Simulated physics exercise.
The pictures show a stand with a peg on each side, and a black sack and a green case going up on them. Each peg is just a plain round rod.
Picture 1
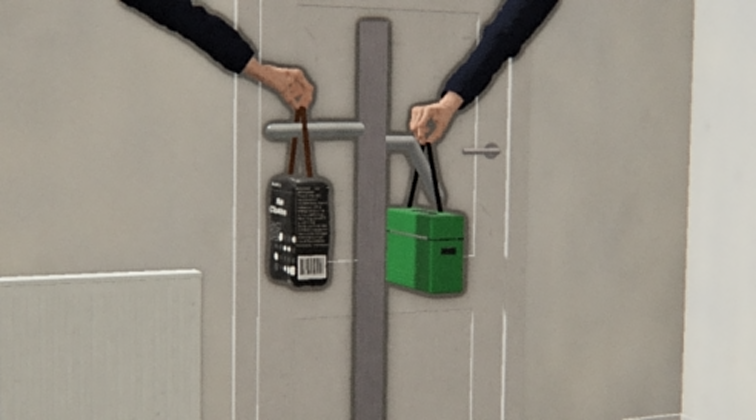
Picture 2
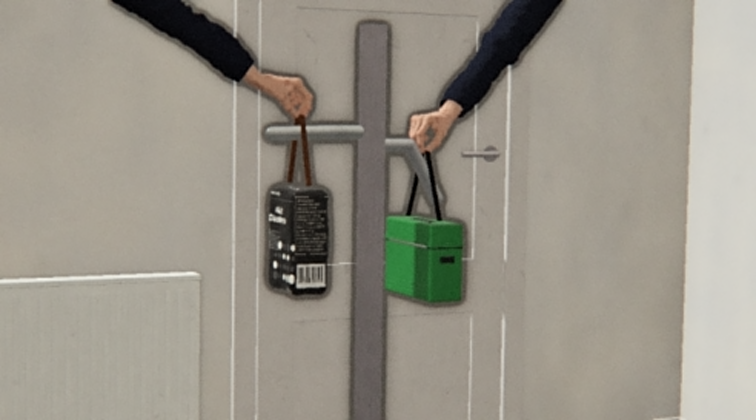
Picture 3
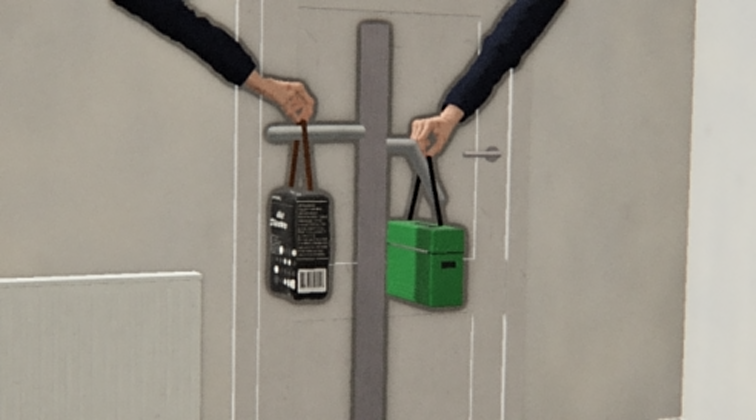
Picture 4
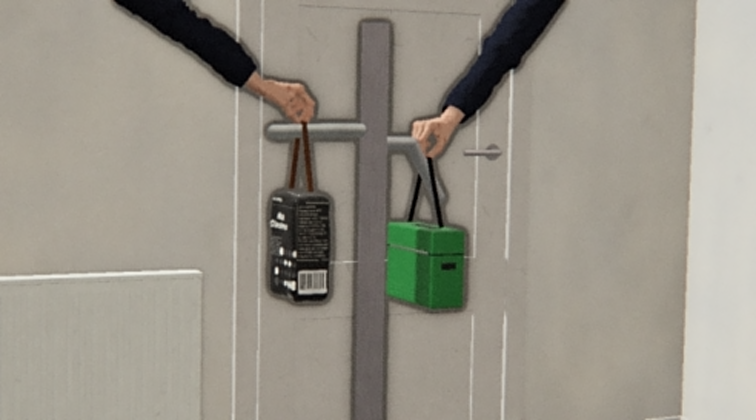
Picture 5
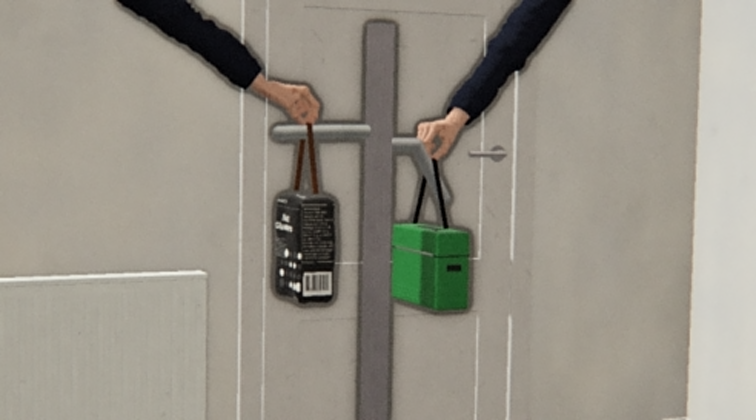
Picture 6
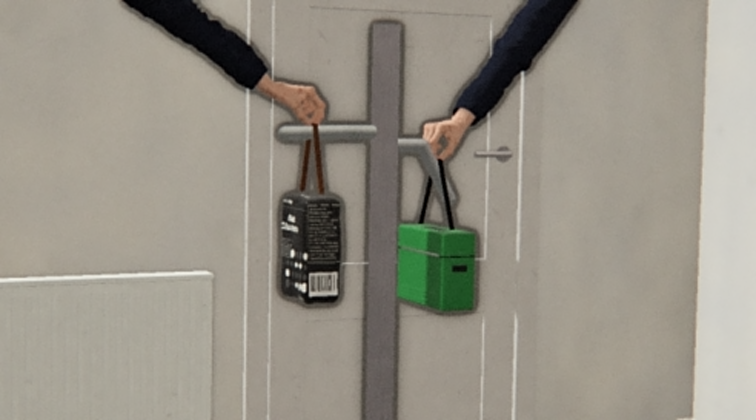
Two hands hold a black sack and a green case by their straps, lowering them slightly.
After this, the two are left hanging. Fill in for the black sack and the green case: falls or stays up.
The black sack stays up; the green case falls.
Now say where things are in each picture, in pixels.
The first picture shows black sack (300, 231); green case (424, 250); left peg tip (273, 131); right peg tip (437, 196).
The second picture shows black sack (299, 239); green case (423, 258).
The third picture shows black sack (300, 244); green case (424, 263).
The fourth picture shows black sack (300, 246); green case (425, 264).
The fifth picture shows black sack (305, 247); green case (430, 266).
The sixth picture shows black sack (311, 248); green case (435, 266); left peg tip (285, 133), about level; right peg tip (449, 199), sloping steeply down.
Then, 0.42 s past the final frame, black sack on its peg near (311, 249); green case on the floor.
When it is over, black sack on its peg near (311, 249); green case on the floor. The black sack stays hanging and the green case drops to the floor.
